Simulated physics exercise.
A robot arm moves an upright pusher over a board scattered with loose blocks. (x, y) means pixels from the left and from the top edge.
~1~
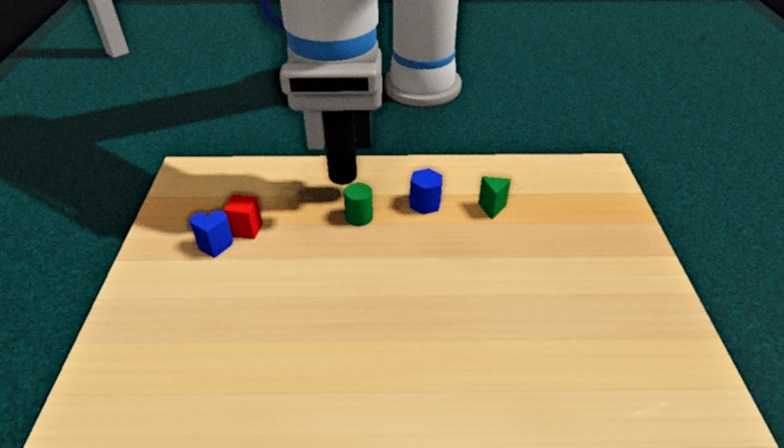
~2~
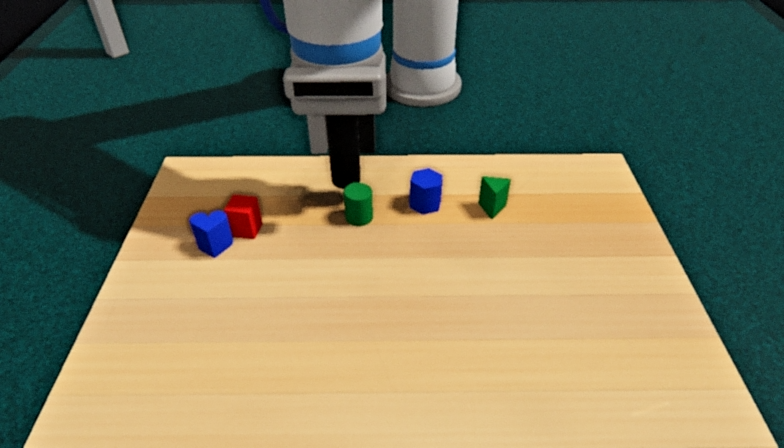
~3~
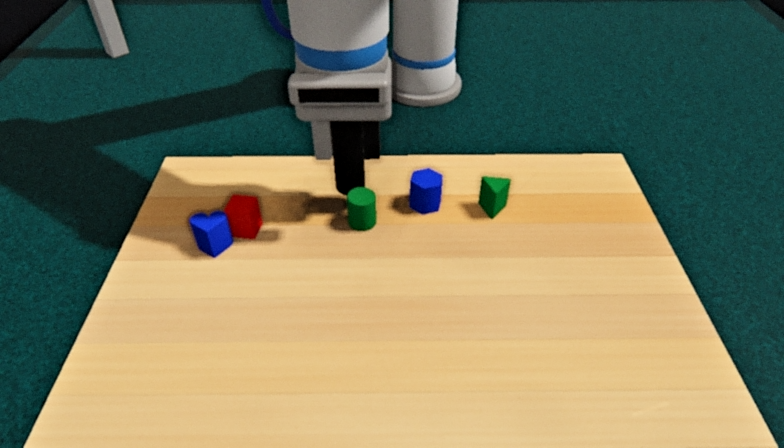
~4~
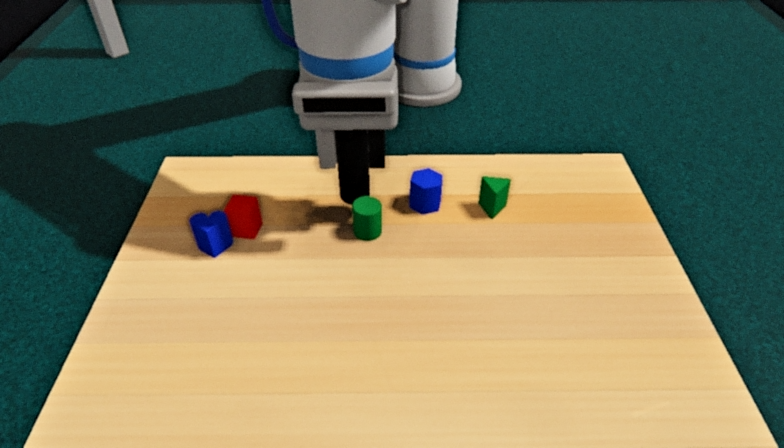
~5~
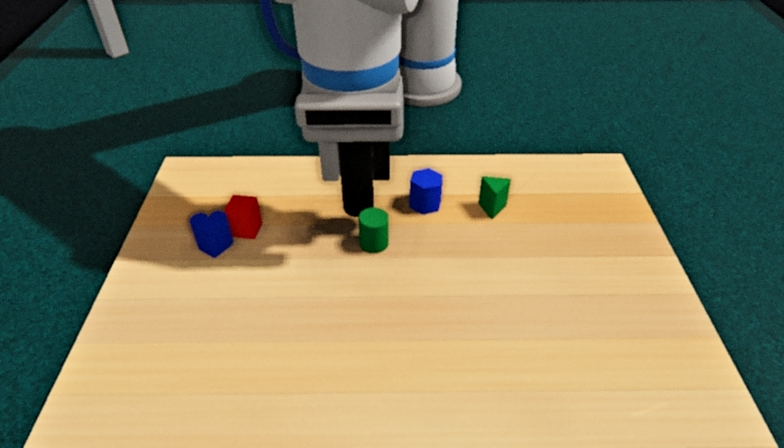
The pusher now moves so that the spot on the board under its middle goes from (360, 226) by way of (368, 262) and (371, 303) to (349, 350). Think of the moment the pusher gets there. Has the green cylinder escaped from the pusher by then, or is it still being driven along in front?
I expect it to be beside or behind the pusher.
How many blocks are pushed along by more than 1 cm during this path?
It should be one.
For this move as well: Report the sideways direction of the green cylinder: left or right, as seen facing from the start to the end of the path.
It moves left.
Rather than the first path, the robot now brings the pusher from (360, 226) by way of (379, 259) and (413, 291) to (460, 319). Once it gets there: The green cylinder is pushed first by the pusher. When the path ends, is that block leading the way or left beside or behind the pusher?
The pusher still has the green cylinder in front of it when the path ends.
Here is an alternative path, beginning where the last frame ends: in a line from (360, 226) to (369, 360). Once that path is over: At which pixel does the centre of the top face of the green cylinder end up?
If I read the scene right, the answer is (396, 253).
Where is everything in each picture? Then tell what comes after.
The first picture shows pusher's lower end (343, 177); green cylinder (358, 190); blue hexagon (427, 177).
The second picture shows pusher (346, 182); blocks still.
The third picture shows pusher (351, 188); green cylinder (361, 195).
The fourth picture shows pusher (355, 197); green cylinder (367, 205).
The fifth picture shows pusher (359, 209); green cylinder (373, 216); blue hexagon (427, 177).
On the path given first. One third of the way, pusher (367, 245); green cylinder (396, 246).
Two thirds of the way, pusher (370, 287); green cylinder (405, 259).
At the end, pusher (348, 333); green cylinder (405, 259); blue hexagon still.
